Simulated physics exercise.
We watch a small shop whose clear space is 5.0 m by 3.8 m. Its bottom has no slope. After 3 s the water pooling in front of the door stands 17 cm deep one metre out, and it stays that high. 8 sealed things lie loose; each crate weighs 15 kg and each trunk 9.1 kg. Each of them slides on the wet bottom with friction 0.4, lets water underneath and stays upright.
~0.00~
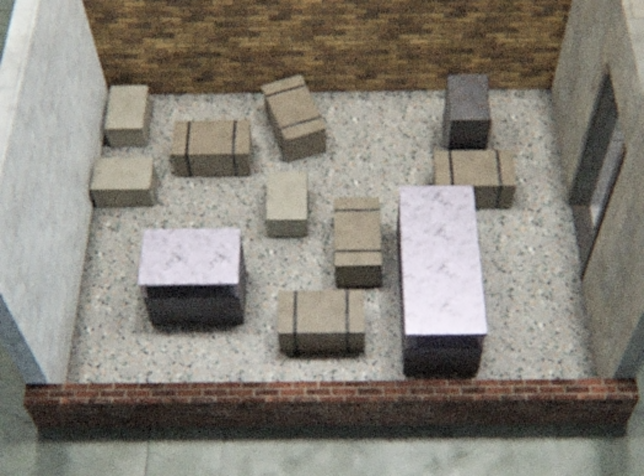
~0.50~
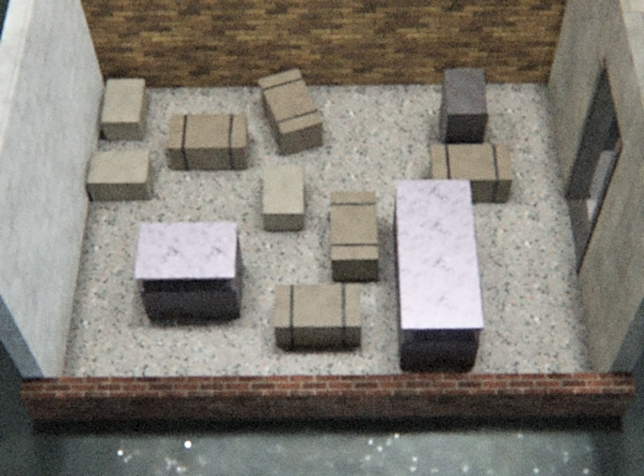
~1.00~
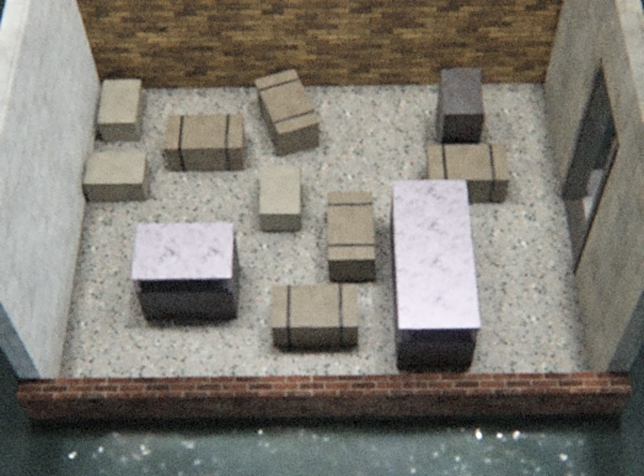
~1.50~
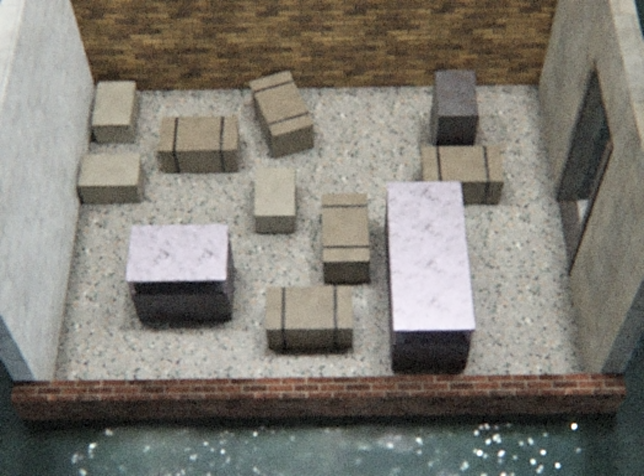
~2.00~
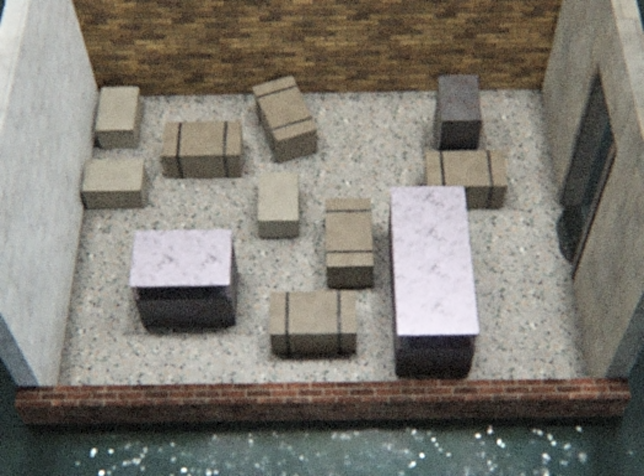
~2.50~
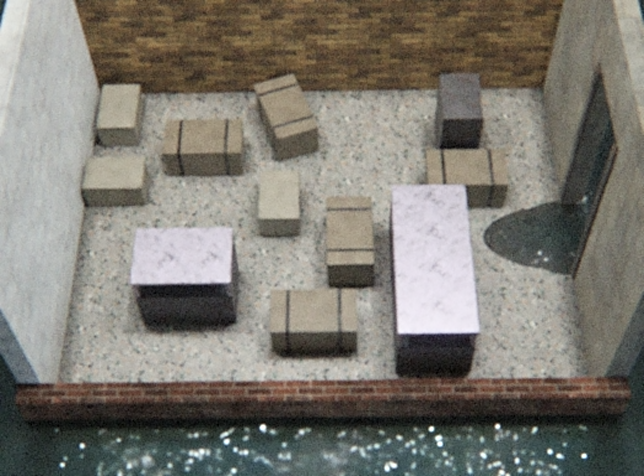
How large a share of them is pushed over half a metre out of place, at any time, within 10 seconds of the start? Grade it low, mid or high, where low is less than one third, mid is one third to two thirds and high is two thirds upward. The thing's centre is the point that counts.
Grade: Low.
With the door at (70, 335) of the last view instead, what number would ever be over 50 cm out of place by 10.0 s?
So the tally would be 3.
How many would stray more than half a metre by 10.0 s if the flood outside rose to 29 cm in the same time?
So the tally would be 6.
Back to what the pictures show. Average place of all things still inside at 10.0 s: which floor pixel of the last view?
Close to pixel (221, 194).
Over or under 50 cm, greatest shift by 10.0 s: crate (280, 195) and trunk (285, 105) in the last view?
The first is within the limit and the second is beyond the limit.
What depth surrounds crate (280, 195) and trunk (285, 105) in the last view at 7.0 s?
2 and 4 cm.
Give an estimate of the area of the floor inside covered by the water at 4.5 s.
I'd put it close to 5.0 m2.
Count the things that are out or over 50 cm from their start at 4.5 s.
By then the count is 0.
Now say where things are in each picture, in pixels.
A crate at (122, 173), on the bottom; a trunk at (211, 137), on the bottom; water covers 0.0 m2; 0 of 8 have shifted, in the first picture.
A crate at (118, 167) rests on the ground; a trunk at (207, 131) rests on the ground; 0.0 m2 under water; 0 of 8 have shifted, in the second picture.
A crate at (115, 168), on the bottom; a trunk at (204, 131) rests on the ground; 0.0 m2 under water; 0 of 8 have shifted, in the third picture.
A crate at (109, 170) rests on the ground; a trunk at (199, 133), on the bottom; water covers 0.0 m2; 0 of 8 have shifted, in the fourth picture.
A crate at (113, 175), on the bottom; a trunk at (202, 138), on the bottom; water covers 0.0 m2; 0 of 8 have shifted, in the fifth picture.
A crate at (114, 172), on the bottom; a trunk at (203, 136), on the bottom; 0.5 m2 under water; 0 of 8 have shifted, in the sixth picture.
After 3.5 s 0 of 8 are over 50 cm from their spots; 0 afloat.
After 4.5 s 0 of 8 are over 50 cm from their spots; 0 afloat.
After 7.0 s 1 of 8 are over 50 cm from their spots; 2 afloat.
After 10.0 s 2 of 8 are over 50 cm from their spots, and 2 have been at some point; 4 afloat.
